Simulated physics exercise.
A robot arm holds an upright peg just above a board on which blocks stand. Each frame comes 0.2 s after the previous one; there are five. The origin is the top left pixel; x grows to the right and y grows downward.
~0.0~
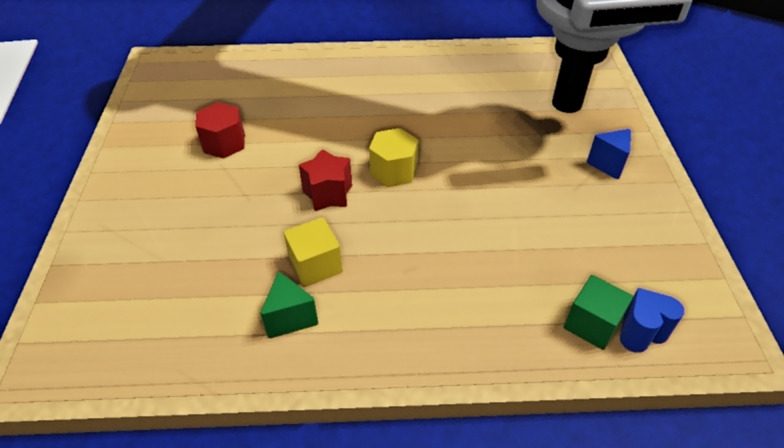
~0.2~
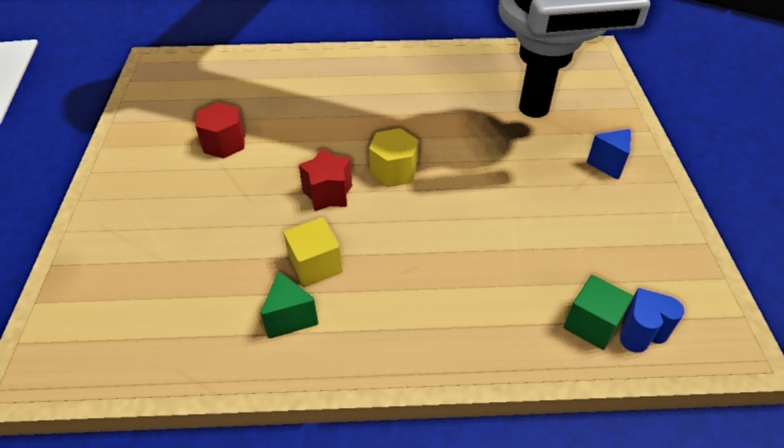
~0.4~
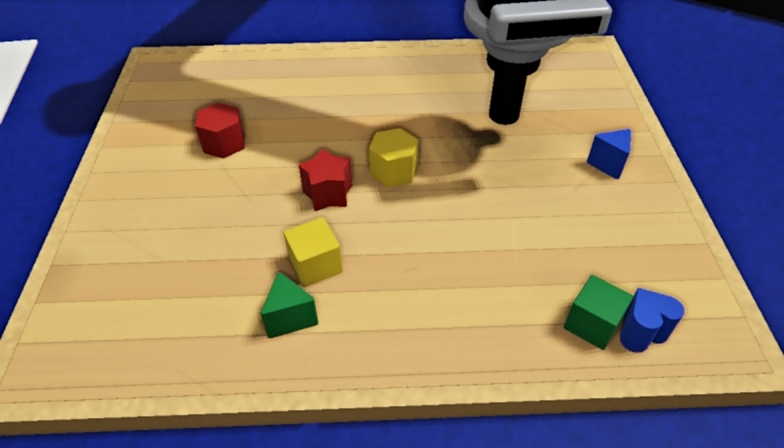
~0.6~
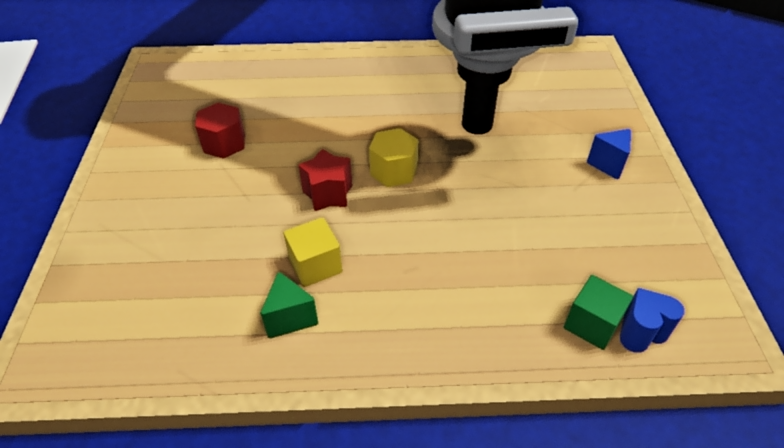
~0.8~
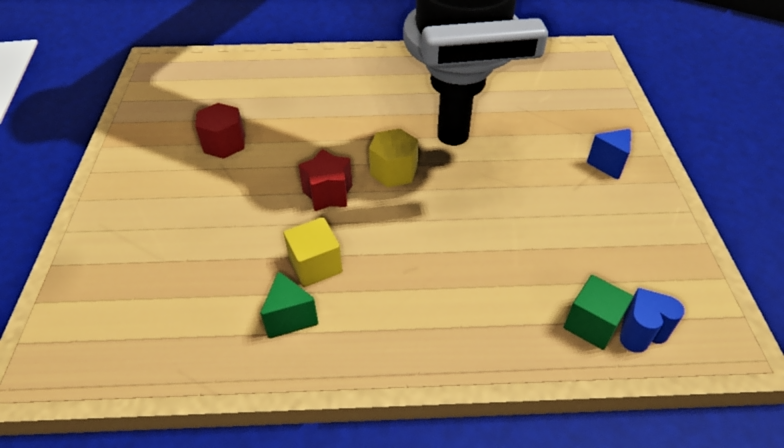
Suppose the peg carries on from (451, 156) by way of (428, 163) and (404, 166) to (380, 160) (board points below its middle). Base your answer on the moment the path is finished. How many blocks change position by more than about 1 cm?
Two blocks move more than 1 cm.
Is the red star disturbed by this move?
The block moves away from its spot.
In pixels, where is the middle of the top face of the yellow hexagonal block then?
At roughly (346, 149).
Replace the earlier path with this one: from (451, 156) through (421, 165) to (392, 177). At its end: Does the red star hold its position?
That would be a no.
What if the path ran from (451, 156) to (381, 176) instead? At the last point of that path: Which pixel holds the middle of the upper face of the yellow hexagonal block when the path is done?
If I read the scene right, the answer is (341, 150).
What follows on the original path. Halfway along, peg (417, 146); yellow hexagonal block (378, 147).
At the end, peg (380, 140); red star (311, 173); yellow hexagonal block (346, 149), turned 30° anticlockwise.
